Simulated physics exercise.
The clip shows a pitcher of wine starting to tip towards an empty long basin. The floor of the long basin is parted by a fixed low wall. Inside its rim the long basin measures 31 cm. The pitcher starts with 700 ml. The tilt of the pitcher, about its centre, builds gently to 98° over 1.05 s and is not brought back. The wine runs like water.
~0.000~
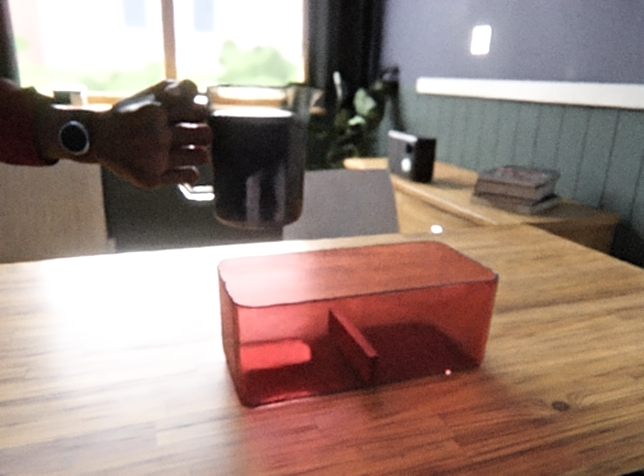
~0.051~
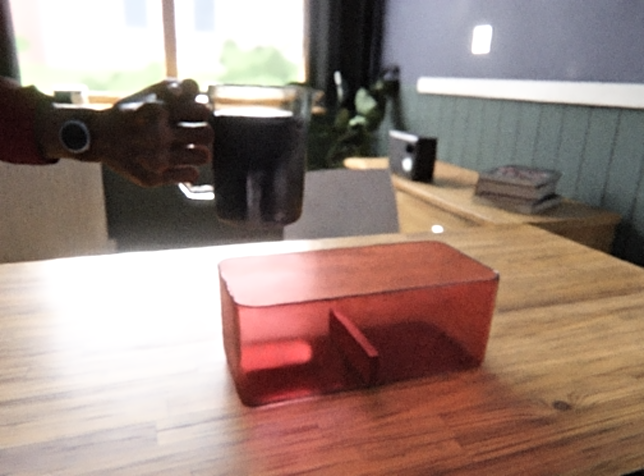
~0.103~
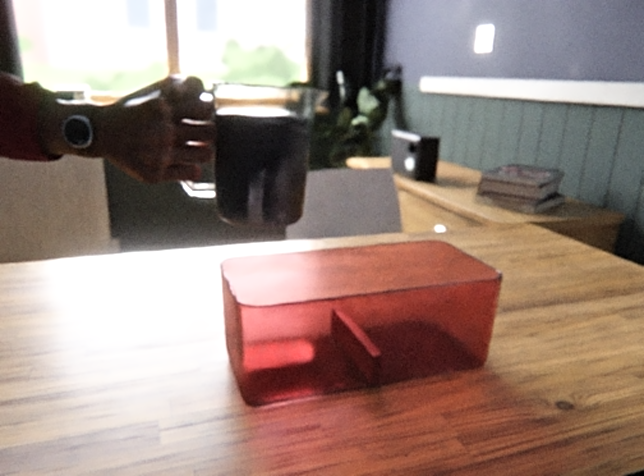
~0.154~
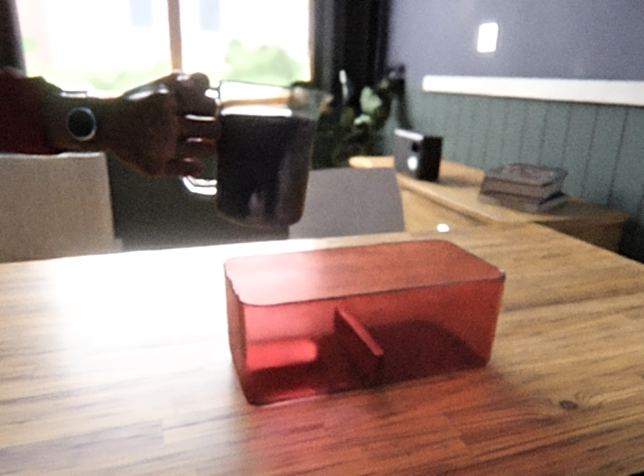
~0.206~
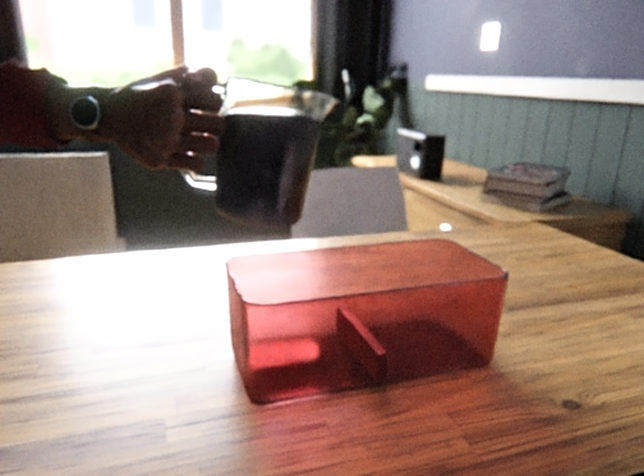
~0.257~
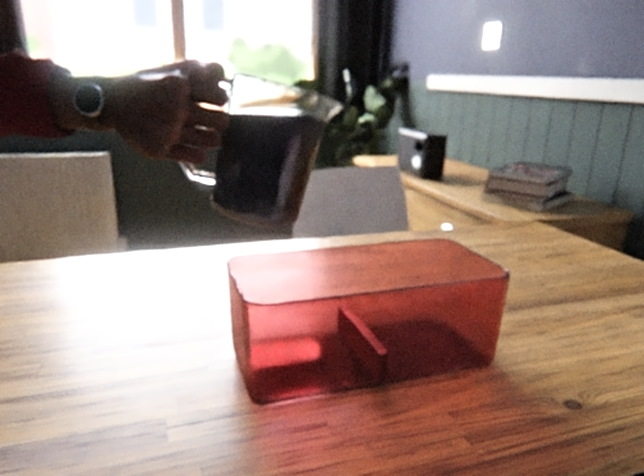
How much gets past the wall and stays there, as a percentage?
The far part has some 92 per cent.
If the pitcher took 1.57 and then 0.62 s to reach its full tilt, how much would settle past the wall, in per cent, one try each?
First 90, then 90 per cent.
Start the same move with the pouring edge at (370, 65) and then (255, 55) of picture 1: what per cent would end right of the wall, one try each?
First 90, then 10 per cent.
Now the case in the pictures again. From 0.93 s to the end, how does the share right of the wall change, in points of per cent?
It goes up by about 52.
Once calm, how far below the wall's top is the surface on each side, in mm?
Some 36 mm on the left and 6 mm on the right.
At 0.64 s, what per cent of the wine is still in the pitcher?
Near 86 in a hundred.
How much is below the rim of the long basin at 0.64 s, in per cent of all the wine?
About 2 per cent.
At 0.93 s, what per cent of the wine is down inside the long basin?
About 40 per cent.
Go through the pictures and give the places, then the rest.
In the first frame, it leans 0°; its right rim is at (323, 90); the wine meets the walls at (209, 114) and (301, 115); the long basin's rim runs from (225, 283) to (468, 259); the wall's top is at (351, 329).
In the second frame, it leans 1°; its right rim is at (324, 90); the wine meets the walls at (211, 114) and (303, 115).
In the third frame, it leans 2°; its right rim is at (328, 92); the wine meets the walls at (215, 113) and (306, 115).
In the fourth frame, it leans 5°; its right rim is at (333, 95); the wine meets the walls at (219, 113) and (311, 115).
In the fifth frame, it leans 9°; its right rim is at (339, 99); the wine meets the walls at (223, 113) and (316, 115).
In the sixth frame, it leans 14°; its right rim is at (344, 106); the wine meets the walls at (228, 115) and (322, 115).
By 0.64 s the tilt is 66° and 87 per cent is still to pour, 0 is left of the wall and 2 right of it.
By 0.93 s the tilt is 95° and 41 per cent is still to pour, 1 is left of the wall and 39 right of it.
By 1.23 s the tilt is 98° and 8 per cent is still to pour, 4 is left of the wall and 82 right of it.
By 1.55 s the tilt is 98° and 1 per cent is still to pour, 6 is left of the wall and 92 right of it.
At rest 8 per cent lies left of the wall, 92 right of it and 1 outside.
